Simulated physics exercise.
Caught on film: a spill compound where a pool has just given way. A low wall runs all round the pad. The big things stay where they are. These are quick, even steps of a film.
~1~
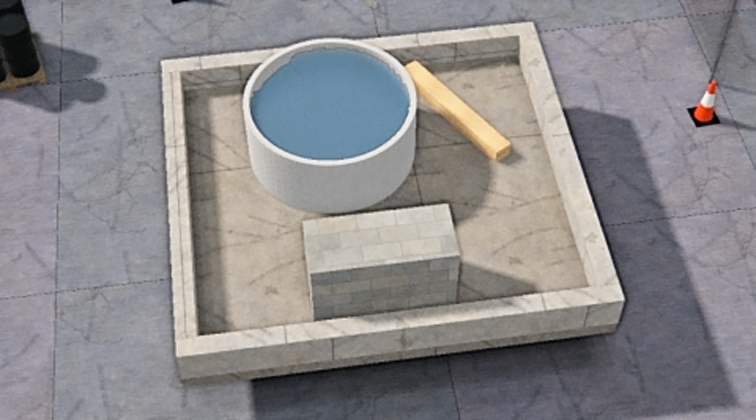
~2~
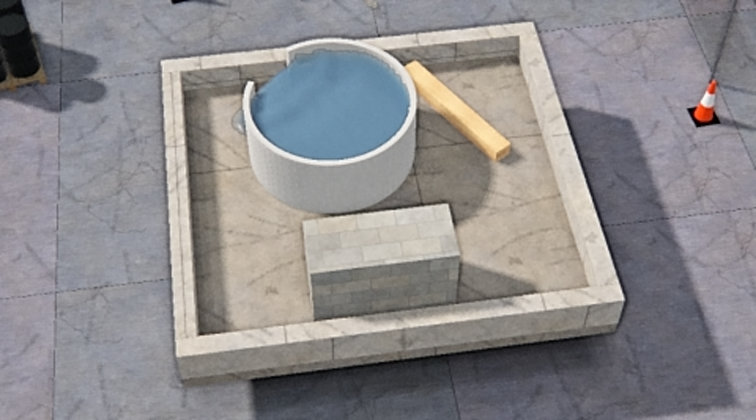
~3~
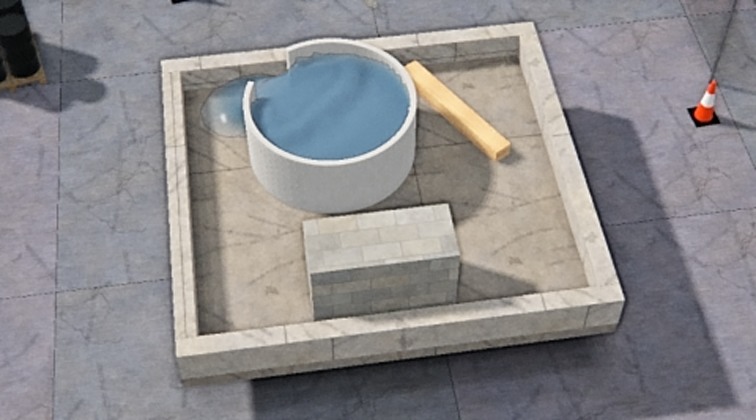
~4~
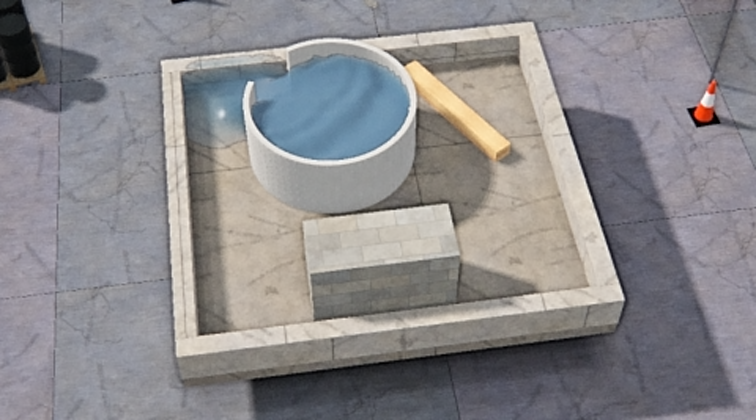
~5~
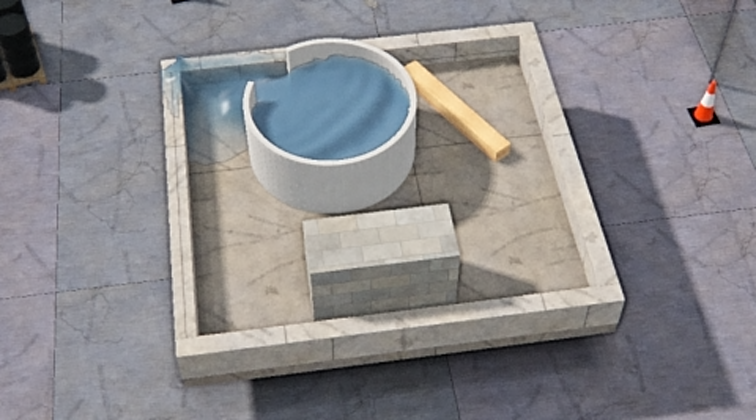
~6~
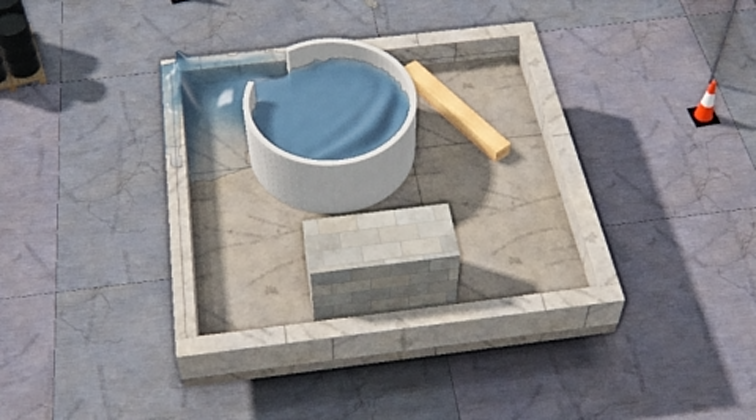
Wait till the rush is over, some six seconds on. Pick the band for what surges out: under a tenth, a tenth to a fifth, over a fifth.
It loses from a tenth to a fifth.
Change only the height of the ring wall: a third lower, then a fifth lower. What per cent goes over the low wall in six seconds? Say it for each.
About 32 and 24 per cent.
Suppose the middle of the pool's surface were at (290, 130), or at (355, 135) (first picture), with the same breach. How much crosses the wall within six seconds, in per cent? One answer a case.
Roughly 14 per cent, then 8 per cent.
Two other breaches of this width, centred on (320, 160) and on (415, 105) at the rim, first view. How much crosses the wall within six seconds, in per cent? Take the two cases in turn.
Roughly 2 per cent, then 4 per cent.
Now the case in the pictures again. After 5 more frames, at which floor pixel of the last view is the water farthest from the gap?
Close to (519, 60).
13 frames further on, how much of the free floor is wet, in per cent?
Close to 60 %.
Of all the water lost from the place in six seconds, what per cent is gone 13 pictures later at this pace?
About 90 per cent.
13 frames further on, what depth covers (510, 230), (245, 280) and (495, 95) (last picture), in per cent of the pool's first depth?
In turn 0, 8 and 2 in a hundred.
A moment on, water covers 20 % of the floor; the low wall has let 2 % over.
Next, water covers 25 % of the floor; the low wall has let 5 % over.
Then, water covers 50 % of the floor; the low wall has let 12 % over.
Later, water covers 75 % of the floor; the low wall has let 13 % over.
In the end, water covers 80 % of the floor; the low wall has let 14 % over.
